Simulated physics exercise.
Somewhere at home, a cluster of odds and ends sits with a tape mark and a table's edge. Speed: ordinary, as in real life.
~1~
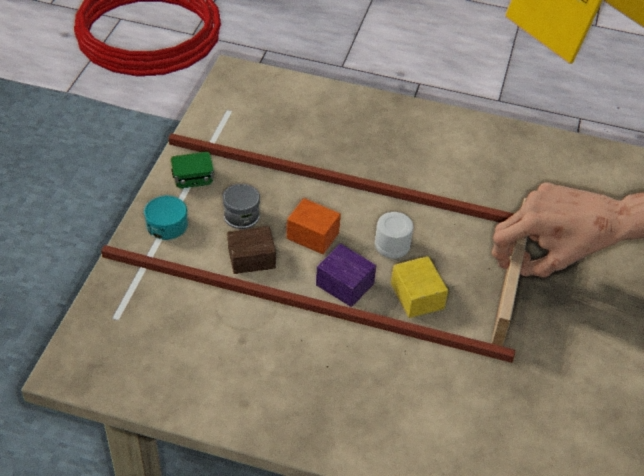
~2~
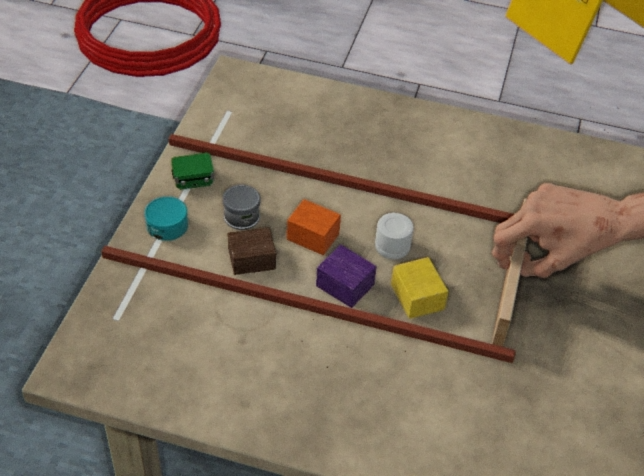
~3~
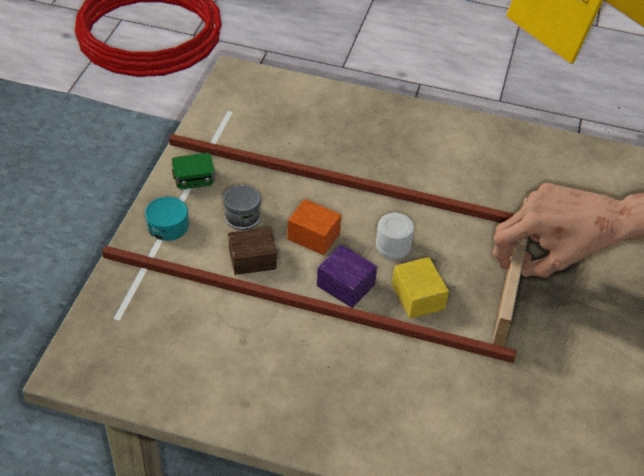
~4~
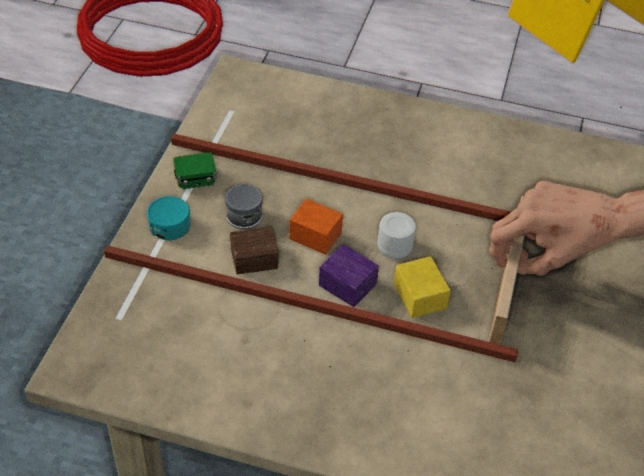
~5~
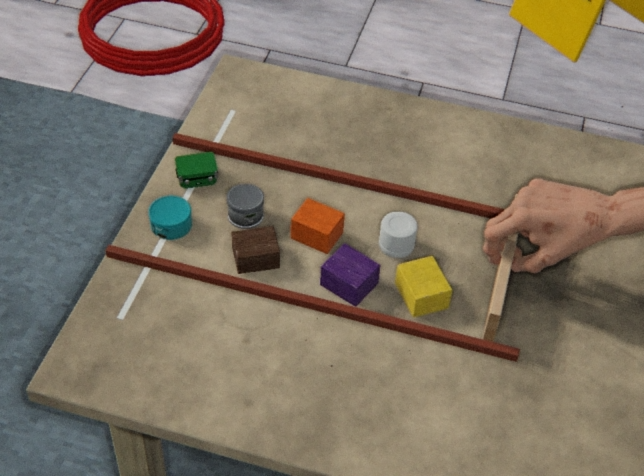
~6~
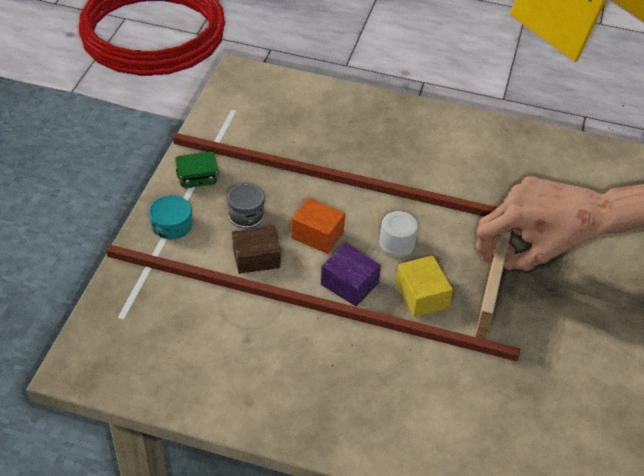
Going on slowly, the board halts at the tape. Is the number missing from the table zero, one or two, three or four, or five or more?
From what I see, the table loses at least five of them.
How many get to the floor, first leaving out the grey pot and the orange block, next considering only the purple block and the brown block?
In order, the numbers are 3 and 3.
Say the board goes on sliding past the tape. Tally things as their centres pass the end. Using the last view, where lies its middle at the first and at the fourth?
At (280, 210) for the first, at (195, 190) for the fourth.
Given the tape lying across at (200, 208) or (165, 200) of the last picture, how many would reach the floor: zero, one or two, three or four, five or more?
For the first tape it's either three or four, and for the second it's more than four.
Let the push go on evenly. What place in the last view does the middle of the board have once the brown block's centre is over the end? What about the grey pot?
Its middle is about (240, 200) and about (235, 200).
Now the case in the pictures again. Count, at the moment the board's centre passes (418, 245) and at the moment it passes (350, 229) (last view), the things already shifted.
At the first point the count is 2, at the second it's 5.
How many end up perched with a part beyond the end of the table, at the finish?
I'd say 0 of them.
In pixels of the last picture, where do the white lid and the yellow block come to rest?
White lid: (173, 180); yellow block: (155, 209).
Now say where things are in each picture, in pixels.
Turquoise tub (166, 218); green case (193, 171); grey pot (242, 207); board (514, 271); tape (178, 205), in the first picture.
Green case (193, 172); yellow block (419, 288), in the second picture.
Grey pot (242, 207); orange block (314, 227), in the third picture.
Turquoise tub (169, 218); purple block (349, 276), in the fourth picture.
Green case (197, 171); white lid (398, 235), in the fifth picture.
Turquoise tub (171, 217); green case (197, 171); grey pot (246, 206); board (498, 264); tape (183, 204), in the sixth picture.
Soon after, none off yet; turquoise tub at rest near (171, 217); green case at rest near (197, 171); grey pot at rest near (246, 206).
After that, none off yet; turquoise tub moving near (166, 216); green case at rest near (197, 171); grey pot displaced about its own width near (223, 200).
And then, one off so far; turquoise tub on its way down near (101, 272); green case at rest near (195, 167); grey pot displaced well along near (150, 181).
In the end, the number that fall off is five or more; gone, purple block, orange block, brown block, grey pot and turquoise tub.
